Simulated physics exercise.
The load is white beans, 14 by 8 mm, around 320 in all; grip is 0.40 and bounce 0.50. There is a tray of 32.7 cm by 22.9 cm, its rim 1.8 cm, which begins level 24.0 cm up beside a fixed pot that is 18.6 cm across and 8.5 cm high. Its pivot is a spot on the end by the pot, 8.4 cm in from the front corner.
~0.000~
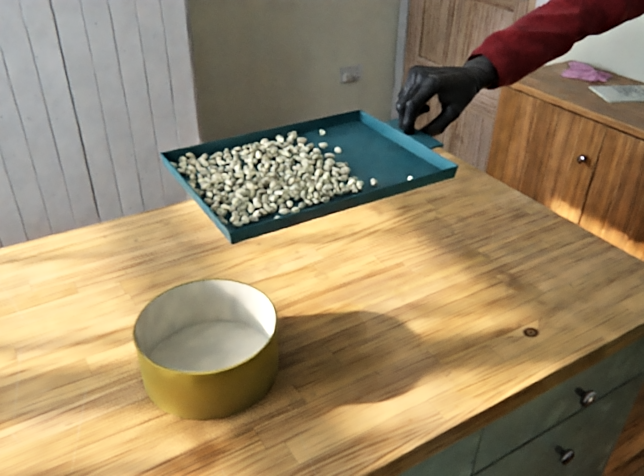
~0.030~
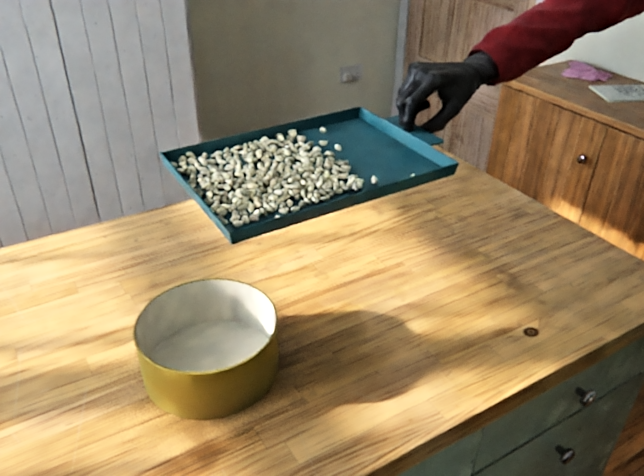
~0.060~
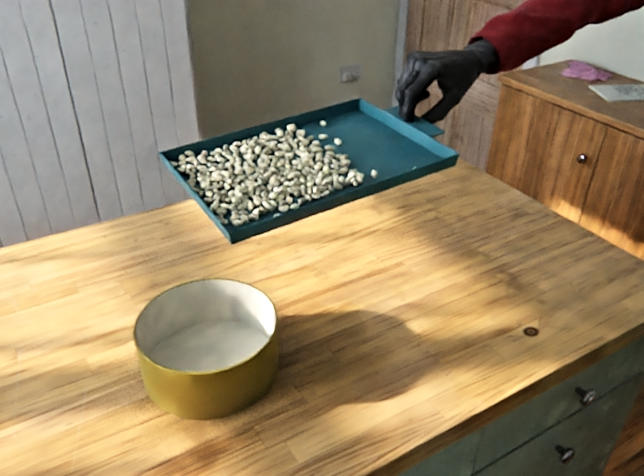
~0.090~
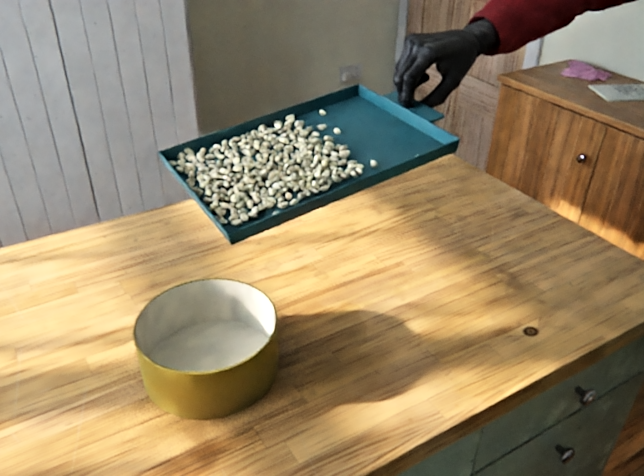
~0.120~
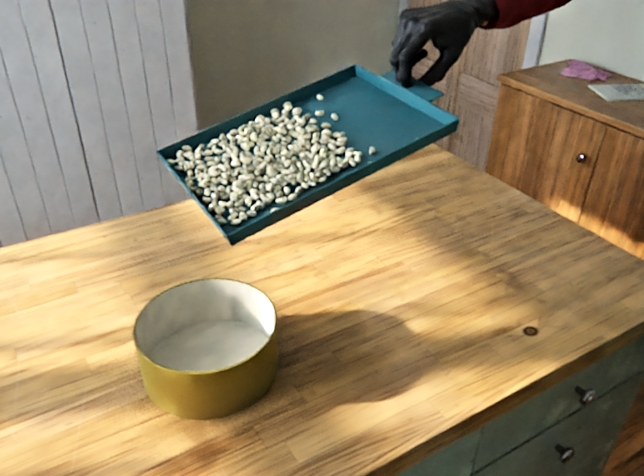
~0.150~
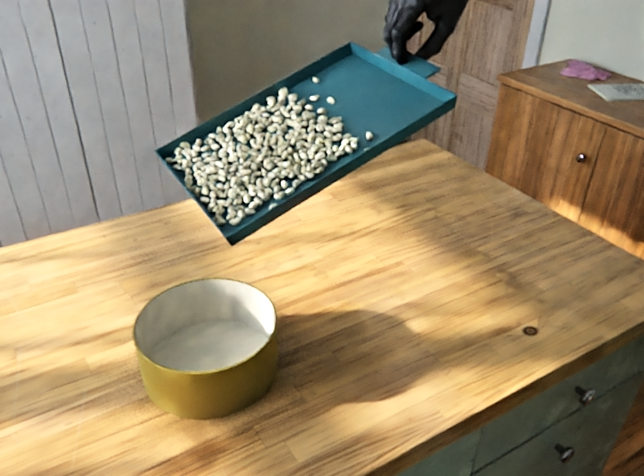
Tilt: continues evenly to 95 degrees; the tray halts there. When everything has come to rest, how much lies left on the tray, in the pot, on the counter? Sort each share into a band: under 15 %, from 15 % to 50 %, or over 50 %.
Left on the tray: Under 15 %; pot: From 15 % to 50 %; counter: Over 50 %.
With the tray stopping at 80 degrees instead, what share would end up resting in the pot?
Result: Close to 30 %.
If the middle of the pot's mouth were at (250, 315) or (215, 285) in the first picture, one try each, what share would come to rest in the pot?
5 and 10 %.
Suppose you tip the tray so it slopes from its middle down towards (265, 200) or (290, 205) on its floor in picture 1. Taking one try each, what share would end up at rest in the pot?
I'd put it at roughly 60 per cent for the first tilt and roughly 55 per cent for the second.
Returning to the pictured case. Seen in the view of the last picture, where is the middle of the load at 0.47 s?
Load centre est.: (184, 186) px.
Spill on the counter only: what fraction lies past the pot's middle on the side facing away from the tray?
Roughly 100 per cent.
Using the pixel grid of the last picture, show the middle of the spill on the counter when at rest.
Somewhere around (72, 396), I'd say.
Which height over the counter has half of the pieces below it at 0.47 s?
Roughly 28 cm.
After 0.34 s, tilt 59 degrees; the tray holds 100 %, the pot 0 %.
Then, at 0.47 s, tilt 86 degrees; the tray holds 100 %, the pot 0 %.
After 0.72 s, tilt 95 degrees; the tray holds 5 %, the pot 30 %.
By 2.4 s all is still; tray 0 %, pot 40 %, counter 55 %.
